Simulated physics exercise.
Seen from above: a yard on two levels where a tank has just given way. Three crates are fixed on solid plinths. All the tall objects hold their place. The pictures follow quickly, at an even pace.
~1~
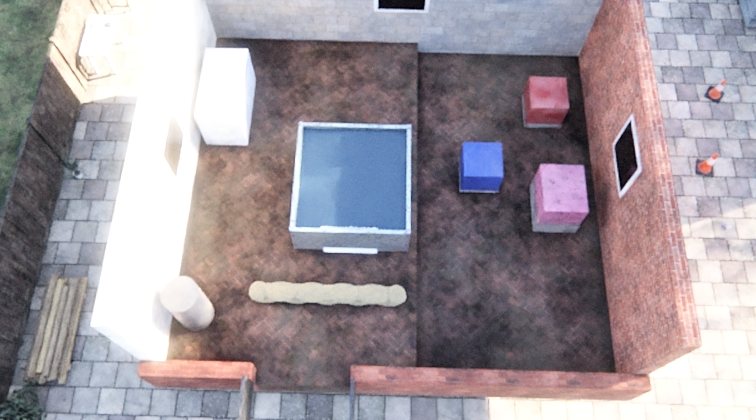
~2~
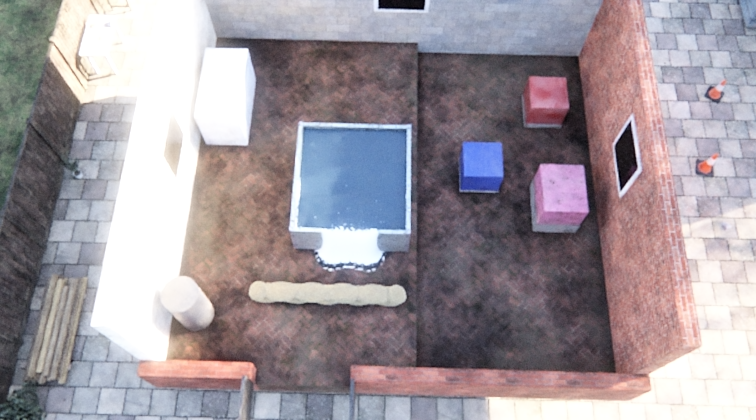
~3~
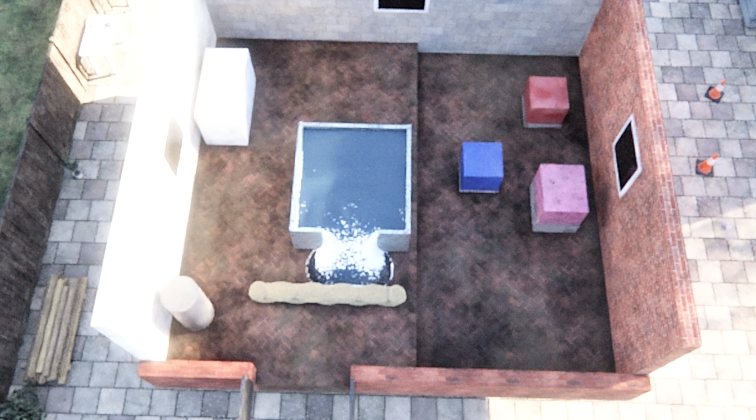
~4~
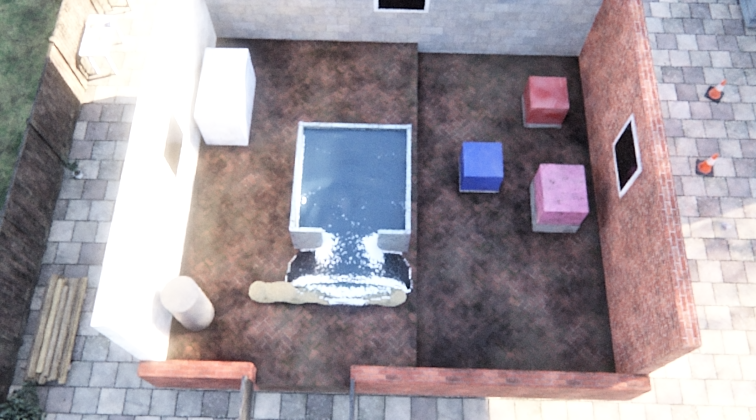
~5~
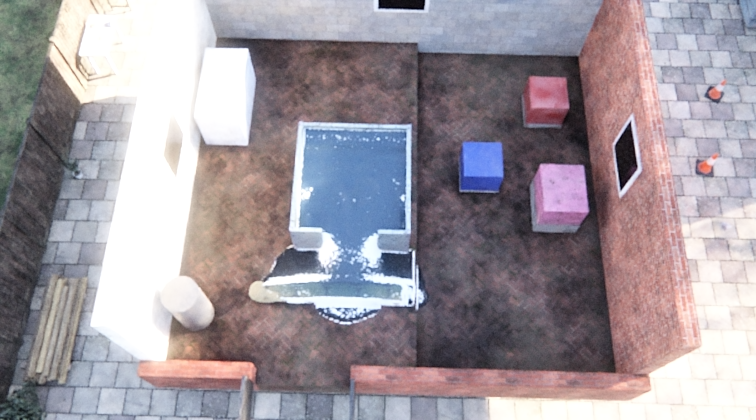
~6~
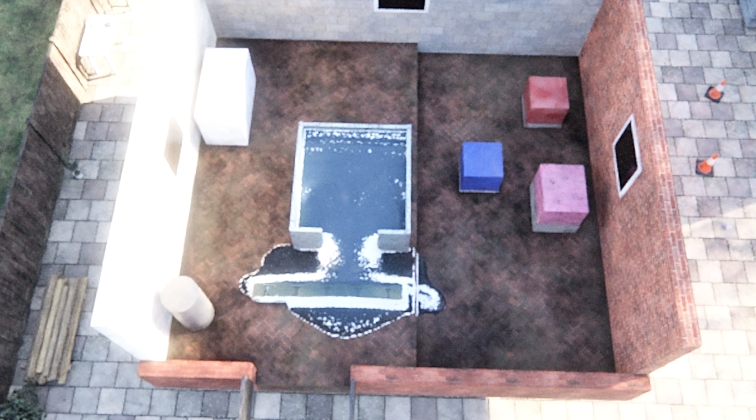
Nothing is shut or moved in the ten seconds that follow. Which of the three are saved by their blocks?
One by one: The pink crate keeps dry; the blue crate is soaked; the red crate keeps dry.
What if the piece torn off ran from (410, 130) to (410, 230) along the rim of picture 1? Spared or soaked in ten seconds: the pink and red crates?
Then: The pink crate ends up wet, the red crate is soaked.
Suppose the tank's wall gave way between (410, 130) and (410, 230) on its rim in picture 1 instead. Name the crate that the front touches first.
First comes the one in blue.
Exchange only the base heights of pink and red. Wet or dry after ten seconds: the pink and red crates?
In short: The pink crate ends up wet, the red crate stays dry.
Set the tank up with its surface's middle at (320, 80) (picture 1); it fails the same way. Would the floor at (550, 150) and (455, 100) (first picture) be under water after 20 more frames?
In turn: Not flooded, not flooded.
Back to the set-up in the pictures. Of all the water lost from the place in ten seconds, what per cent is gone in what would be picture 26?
About 65 per cent.
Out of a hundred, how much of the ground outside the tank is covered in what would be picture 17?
Some 50 per cent.
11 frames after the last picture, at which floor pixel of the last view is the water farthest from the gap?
Near (607, 382).
A moment on, water covers 30 % of the floor; the pink crate not reached, the blue crate not reached, the red crate not reached.
Next, water covers 50 % of the floor; the pink crate water round its plinth, the blue crate not reached, the red crate not reached.
Then, water covers 55 % of the floor; the pink crate water round its plinth, the blue crate water round its plinth, the red crate water round its plinth.
Later, water covers 65 % of the floor; the pink crate water round its plinth, the blue crate water round its plinth, the red crate water round its plinth.
In the end, water covers 90 % of the floor; the pink crate stayed above the water, the blue crate was topped, the red crate stayed above the water.
